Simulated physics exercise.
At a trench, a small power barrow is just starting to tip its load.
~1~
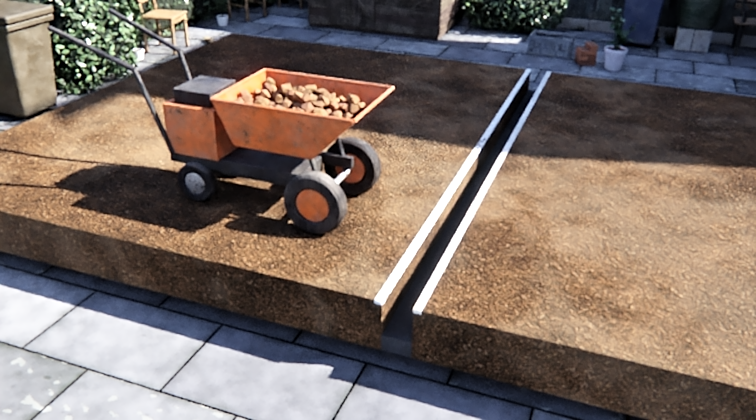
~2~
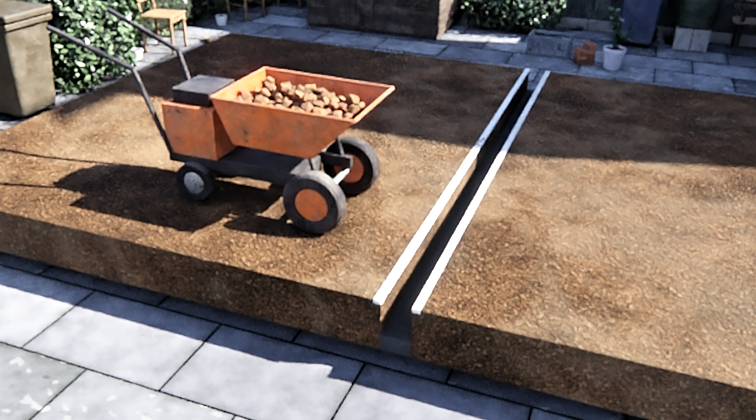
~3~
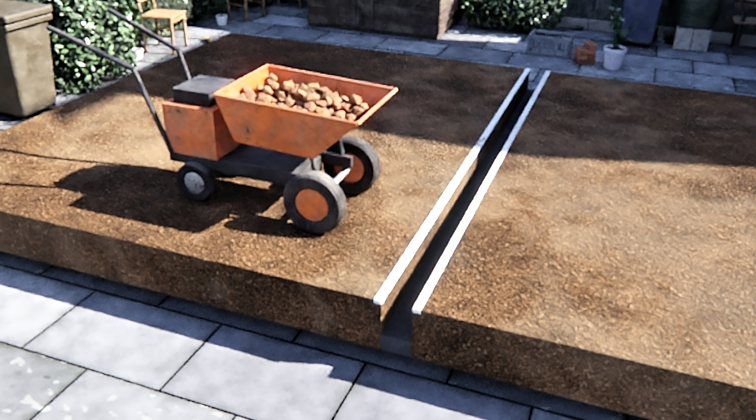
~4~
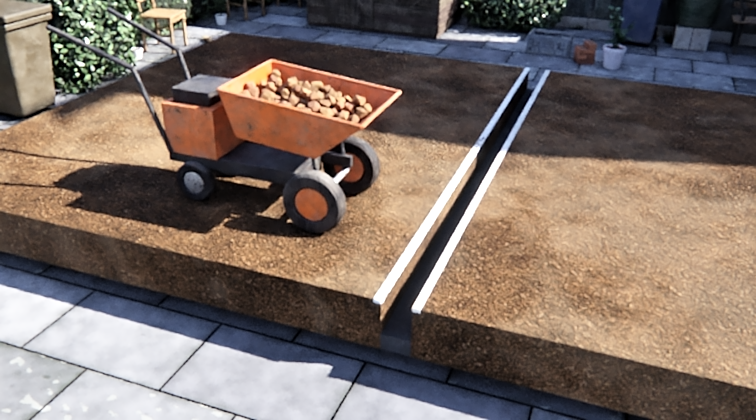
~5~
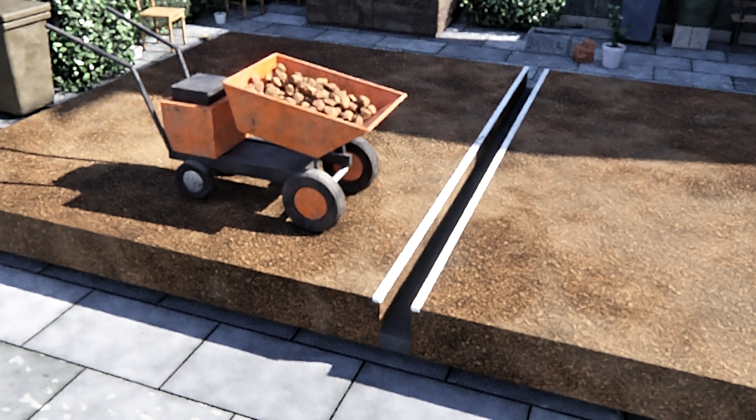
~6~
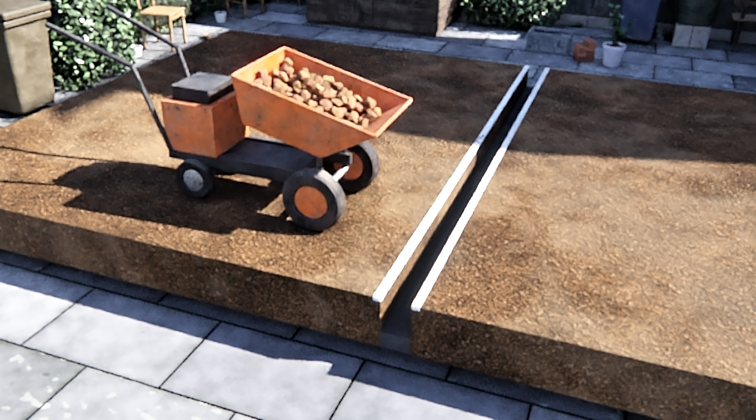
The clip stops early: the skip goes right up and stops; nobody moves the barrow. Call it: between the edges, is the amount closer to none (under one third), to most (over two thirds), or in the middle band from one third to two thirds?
In the middle band.
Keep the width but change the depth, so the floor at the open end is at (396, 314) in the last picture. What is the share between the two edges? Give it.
I'd guess close to 40 percent.
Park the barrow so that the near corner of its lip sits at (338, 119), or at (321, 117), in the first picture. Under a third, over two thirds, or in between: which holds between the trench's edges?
The first stop gives the middle third, while the second gives the middle third.
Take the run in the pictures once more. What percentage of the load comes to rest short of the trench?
It comes to close to 0 %.
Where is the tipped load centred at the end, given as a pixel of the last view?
The centre settles at about (449, 227).
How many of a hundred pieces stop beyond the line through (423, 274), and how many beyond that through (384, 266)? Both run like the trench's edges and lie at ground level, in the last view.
Roughly 50 and 90 percent.
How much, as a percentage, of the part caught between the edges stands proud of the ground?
My best guess is some 25 per cent.
Soon after the last picture, skip tipped steeply; all in the skip.
A little later, skip tipped steeply; most in the skip; a small part in or heaped over the trench; a stray few beyond it; a stray few falling.
Later still, skip tipped right over; about a quarter in the skip; about half in or heaped over the trench; about a third beyond it.
By the end, skip tipped right over; a small part in the skip; about half in or heaped over the trench; about a third beyond it.
